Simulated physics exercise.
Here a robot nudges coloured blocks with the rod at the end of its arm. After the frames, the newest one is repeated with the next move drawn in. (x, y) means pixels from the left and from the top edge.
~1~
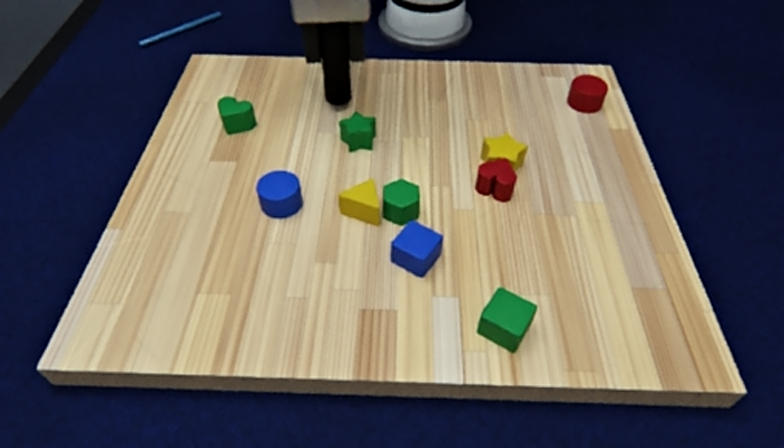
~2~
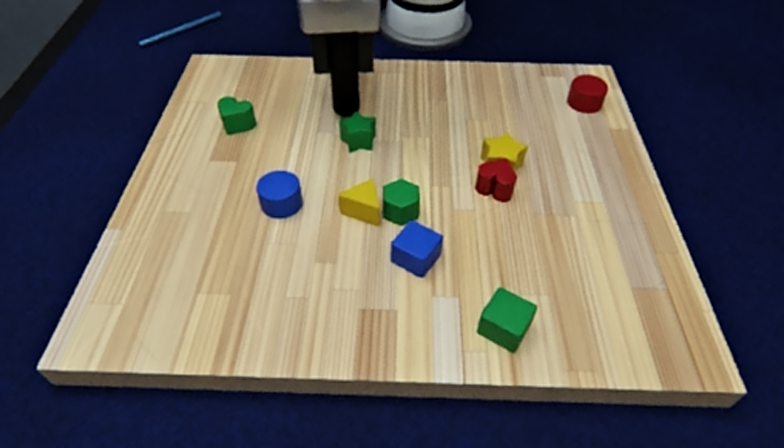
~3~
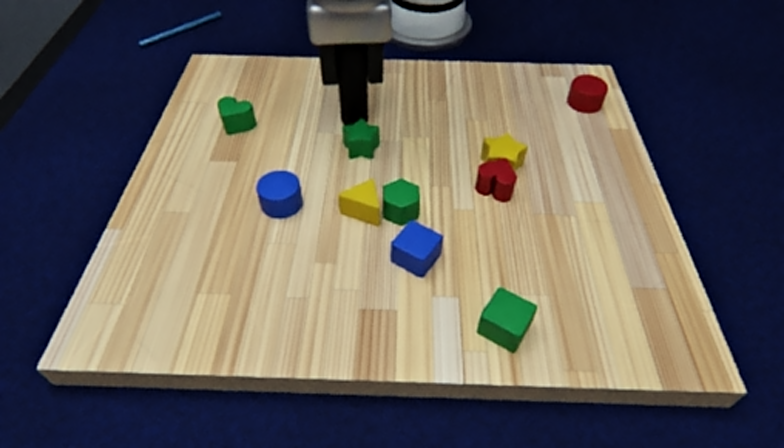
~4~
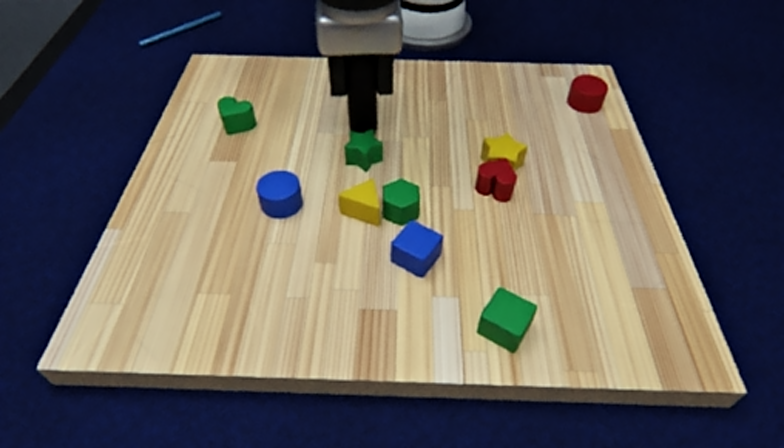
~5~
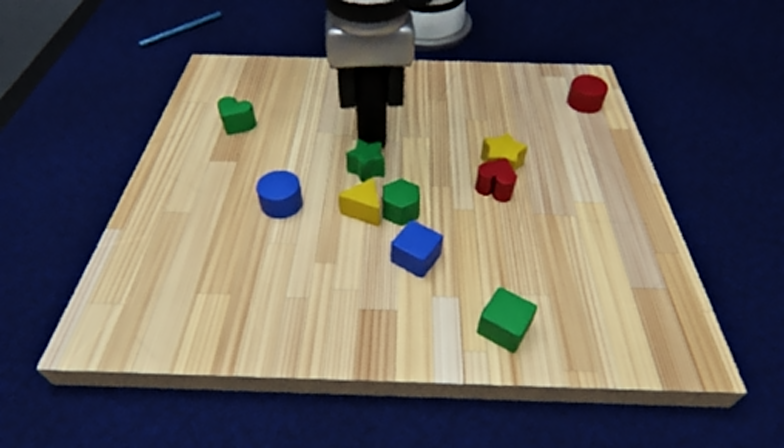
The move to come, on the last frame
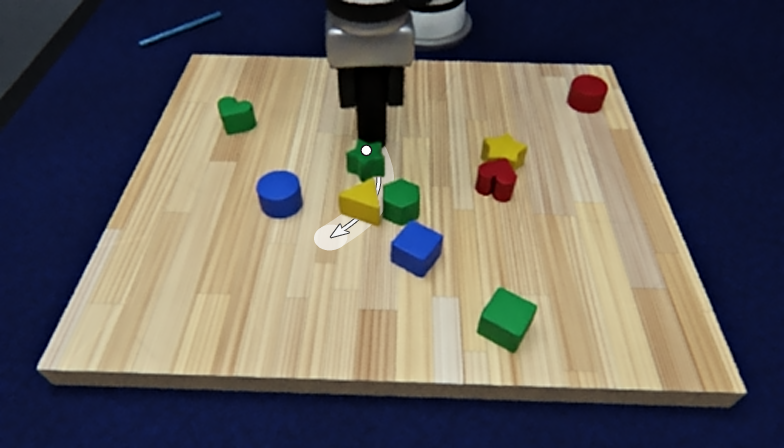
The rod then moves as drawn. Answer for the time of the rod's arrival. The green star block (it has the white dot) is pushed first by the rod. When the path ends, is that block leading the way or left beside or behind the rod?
It stays ahead.
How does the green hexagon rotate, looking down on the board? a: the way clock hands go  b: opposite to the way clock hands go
Option b.
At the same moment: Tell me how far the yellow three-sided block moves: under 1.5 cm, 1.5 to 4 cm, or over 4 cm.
Distance: Above 4 cm.
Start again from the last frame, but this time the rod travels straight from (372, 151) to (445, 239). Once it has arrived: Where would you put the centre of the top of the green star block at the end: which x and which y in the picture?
The spot you're after is about (371, 171) in the image.
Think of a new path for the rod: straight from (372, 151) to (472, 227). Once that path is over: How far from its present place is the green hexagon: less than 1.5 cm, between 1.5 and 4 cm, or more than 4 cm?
Travel: Within 1.5 cm.
The drawn path runs from (372, 151) by way of (379, 180) and (365, 211) to (331, 237); the dot is on the green star block.
What follows on the original path. One third of the way, rod (379, 172); yellow three-sided block (359, 205); green star block (366, 180), turned 15° clockwise.
Two thirds of the way, rod (364, 204); yellow three-sided block (344, 240), turned 25° clockwise; green star block (349, 214), turned 15° clockwise; green hexagon (402, 197), turned 25° anticlockwise.
At the end, rod (330, 229); blue cylinder not moved; yellow three-sided block (337, 266), turned 15° clockwise; green star block (315, 243); green hexagon (402, 197), turned 25° anticlockwise.
